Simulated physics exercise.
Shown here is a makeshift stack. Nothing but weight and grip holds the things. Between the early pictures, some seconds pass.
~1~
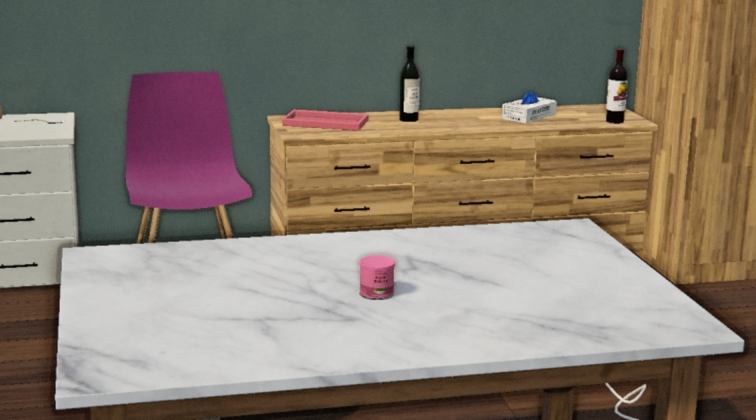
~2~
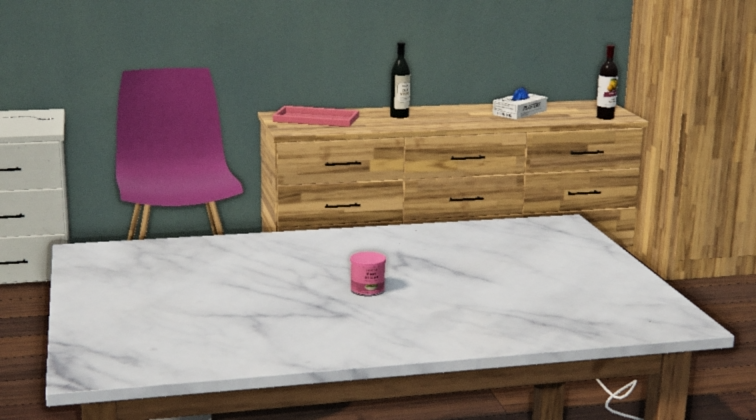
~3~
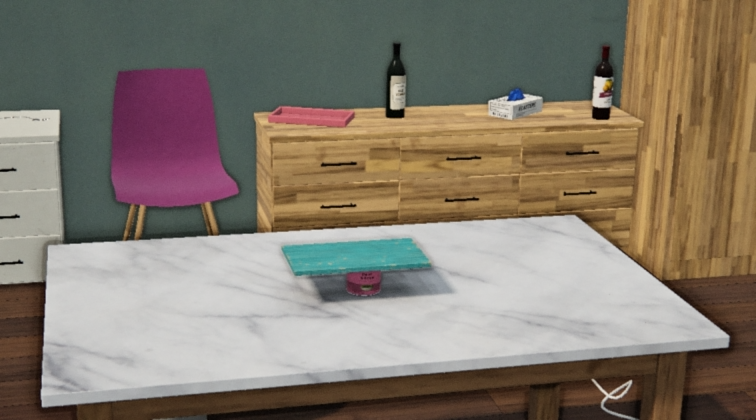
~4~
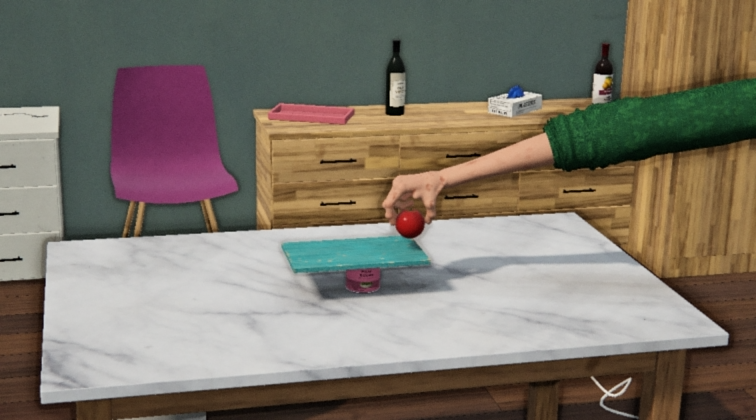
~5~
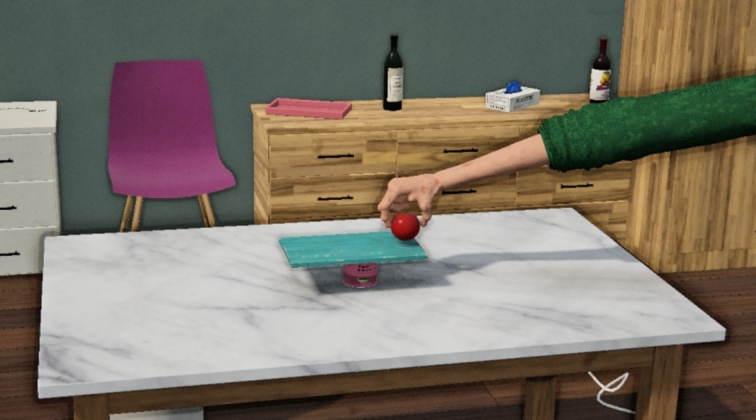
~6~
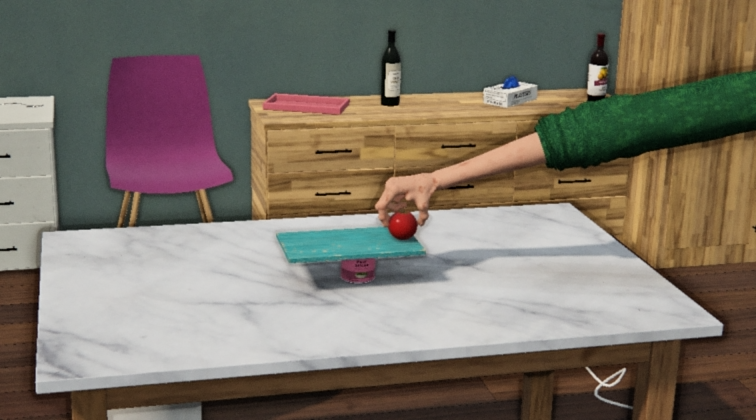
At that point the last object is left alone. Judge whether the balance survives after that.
The stack bears the weight.
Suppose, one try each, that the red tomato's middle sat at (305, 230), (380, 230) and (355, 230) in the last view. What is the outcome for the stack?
The stack tumbles down the first time, remains standing the second time, and remains standing the third time.
Then, 0.30 s past the last view, nothing moves.
Then, 0.60 s past the last view, red tomato resting near (403, 226).
Finally, all 3 still in place. Final places as the last picture's camera would see them, red tomato near (403, 226). The stack stays up.
